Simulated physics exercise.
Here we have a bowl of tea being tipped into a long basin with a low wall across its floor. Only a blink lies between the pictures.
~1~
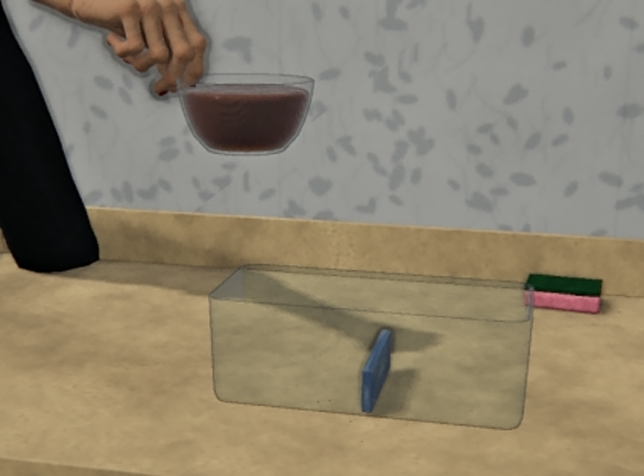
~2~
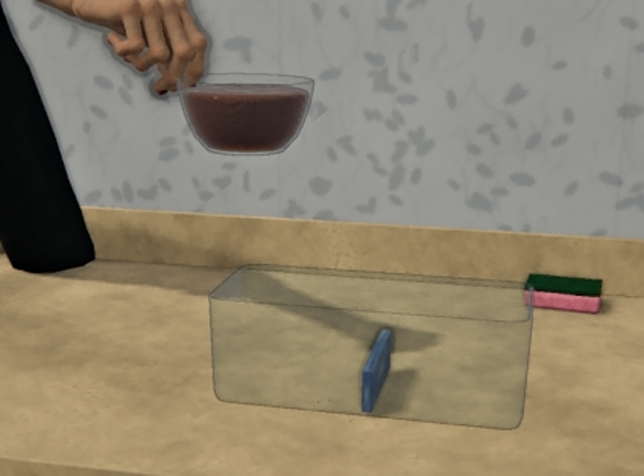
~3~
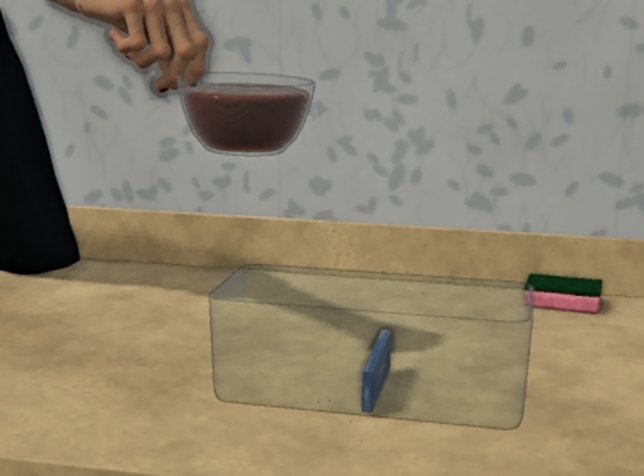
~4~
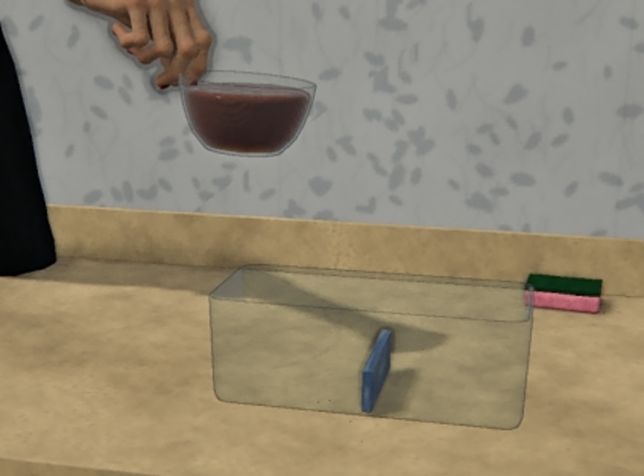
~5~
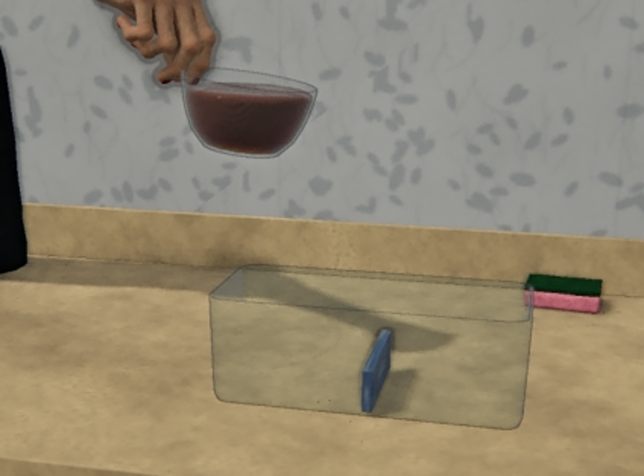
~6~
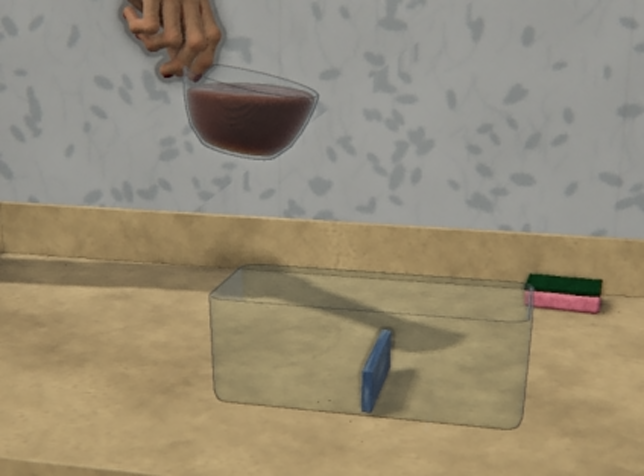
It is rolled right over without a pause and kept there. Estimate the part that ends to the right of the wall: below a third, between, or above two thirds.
In the end between a third and two thirds is right of the wall.
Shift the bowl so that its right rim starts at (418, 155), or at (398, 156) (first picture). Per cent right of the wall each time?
First some 95, then 95 per cent.
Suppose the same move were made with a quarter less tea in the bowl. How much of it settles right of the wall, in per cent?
Near 30 %.
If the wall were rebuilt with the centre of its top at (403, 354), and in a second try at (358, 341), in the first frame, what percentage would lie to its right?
About 15 and 70 per cent.
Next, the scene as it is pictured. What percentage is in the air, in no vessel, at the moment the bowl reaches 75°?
Near 45 %.
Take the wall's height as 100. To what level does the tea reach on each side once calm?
Near 30 on the left, 30 on the right.
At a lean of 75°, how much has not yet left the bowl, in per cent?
About 40 per cent.
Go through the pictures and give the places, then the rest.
The first picture shows tilt 0°; pouring edge (311, 83); surface from (187, 88) to (310, 93); the long basin's rim runs from (226, 282) to (532, 304); the wall's top is at (378, 351).
The second picture shows tilt 1°; pouring edge (312, 84); surface from (187, 88) to (310, 93).
The third picture shows tilt 2°; pouring edge (312, 86); surface from (187, 87) to (310, 93).
The fourth picture shows tilt 5°; pouring edge (313, 89); surface from (188, 87) to (310, 95).
The fifth picture shows tilt 8°; pouring edge (315, 93); surface from (190, 86) to (313, 96).
The sixth picture shows tilt 12°; pouring edge (316, 99); surface from (192, 87) to (315, 96).
A moment on, the bowl is tipped on its side and 42 per cent is still to pour, 5 is left of the wall and 7 right of it.
Next, the bowl is tipped right over and 1 per cent is still to pour, 41 is left of the wall and 48 right of it.
Then the bowl is tipped right over and 0 per cent is still to pour, 50 is left of the wall and 48 right of it.
Later the bowl is tipped right over and 0 per cent is still to pour, 50 is left of the wall and 48 right of it.
In the end 50 per cent lies left of the wall, 48 right of it and 2 outside.
